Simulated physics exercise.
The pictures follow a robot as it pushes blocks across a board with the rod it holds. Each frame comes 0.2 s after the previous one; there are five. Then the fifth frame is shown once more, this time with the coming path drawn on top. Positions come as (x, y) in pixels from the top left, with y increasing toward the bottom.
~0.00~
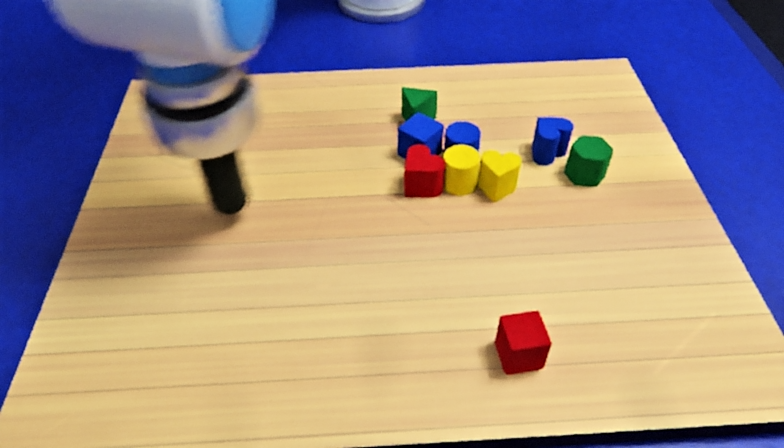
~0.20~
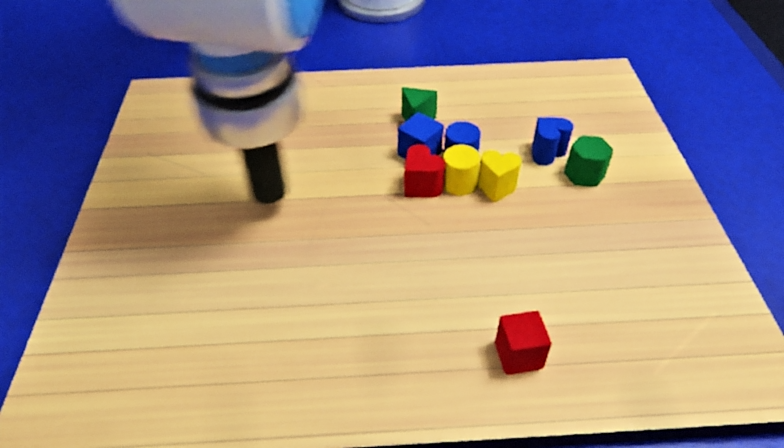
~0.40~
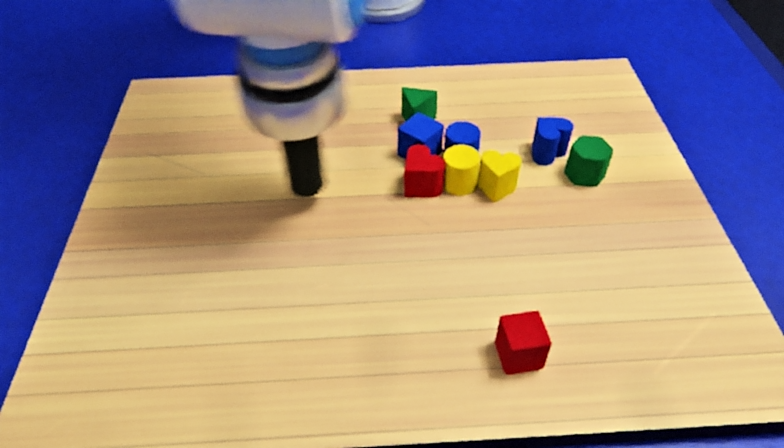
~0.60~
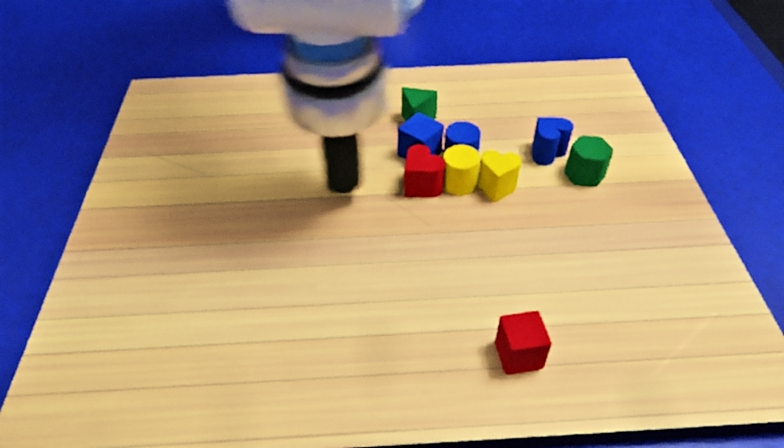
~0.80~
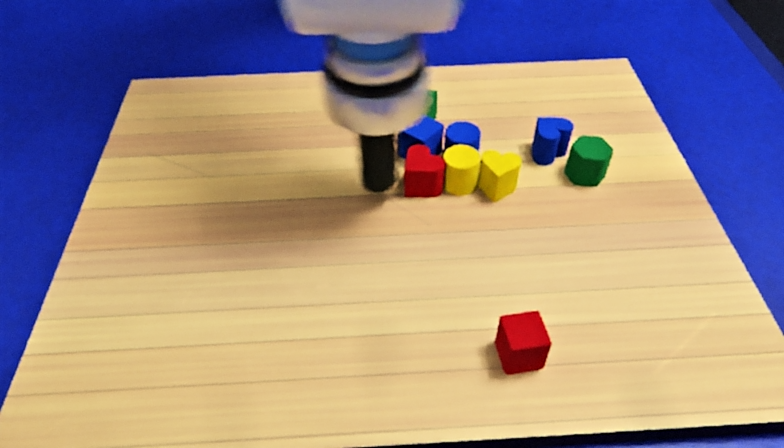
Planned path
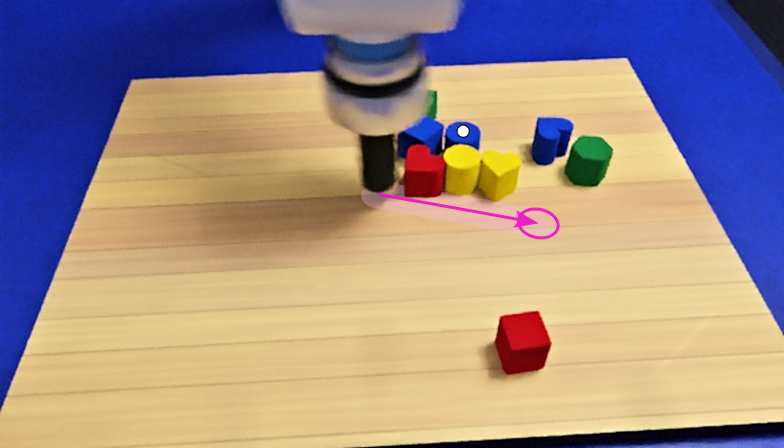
A robot arm with a black rod glides right across a wooden board toward clustered colored blocks.
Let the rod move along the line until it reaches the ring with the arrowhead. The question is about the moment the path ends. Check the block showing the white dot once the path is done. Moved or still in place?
It is carried off its spot.
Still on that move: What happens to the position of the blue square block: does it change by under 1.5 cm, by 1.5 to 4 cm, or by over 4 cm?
I reckon it covers less than 1.5 cm.
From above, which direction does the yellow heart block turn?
Looking from above, the answer is clockwise.
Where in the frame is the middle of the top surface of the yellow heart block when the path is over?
Most likely (522, 157).
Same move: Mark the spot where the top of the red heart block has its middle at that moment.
The centre of its top face lies at (480, 159).
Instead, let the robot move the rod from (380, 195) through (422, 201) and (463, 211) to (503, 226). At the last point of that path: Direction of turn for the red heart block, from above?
Its rotation is counterclockwise.
The drawn path runs straight from (380, 195) to (538, 223); the dot is on the blue disc.
What follows on the original path. One third of the way, rod (432, 190); red heart block (460, 160), turned 40° anticlockwise; yellow disc (491, 145); blue disc (468, 126); yellow heart block (520, 158), turned 65° clockwise.
Two thirds of the way, rod (487, 200); red heart block (480, 159), turned 80° anticlockwise; yellow disc (501, 137); blue disc (468, 125); yellow heart block (522, 157), turned 70° clockwise.
At the end, rod (541, 209); blue square block not moved; red heart block (480, 159), turned 80° anticlockwise; yellow disc (501, 137); blue disc (468, 125); yellow heart block (522, 157), turned 70° clockwise.
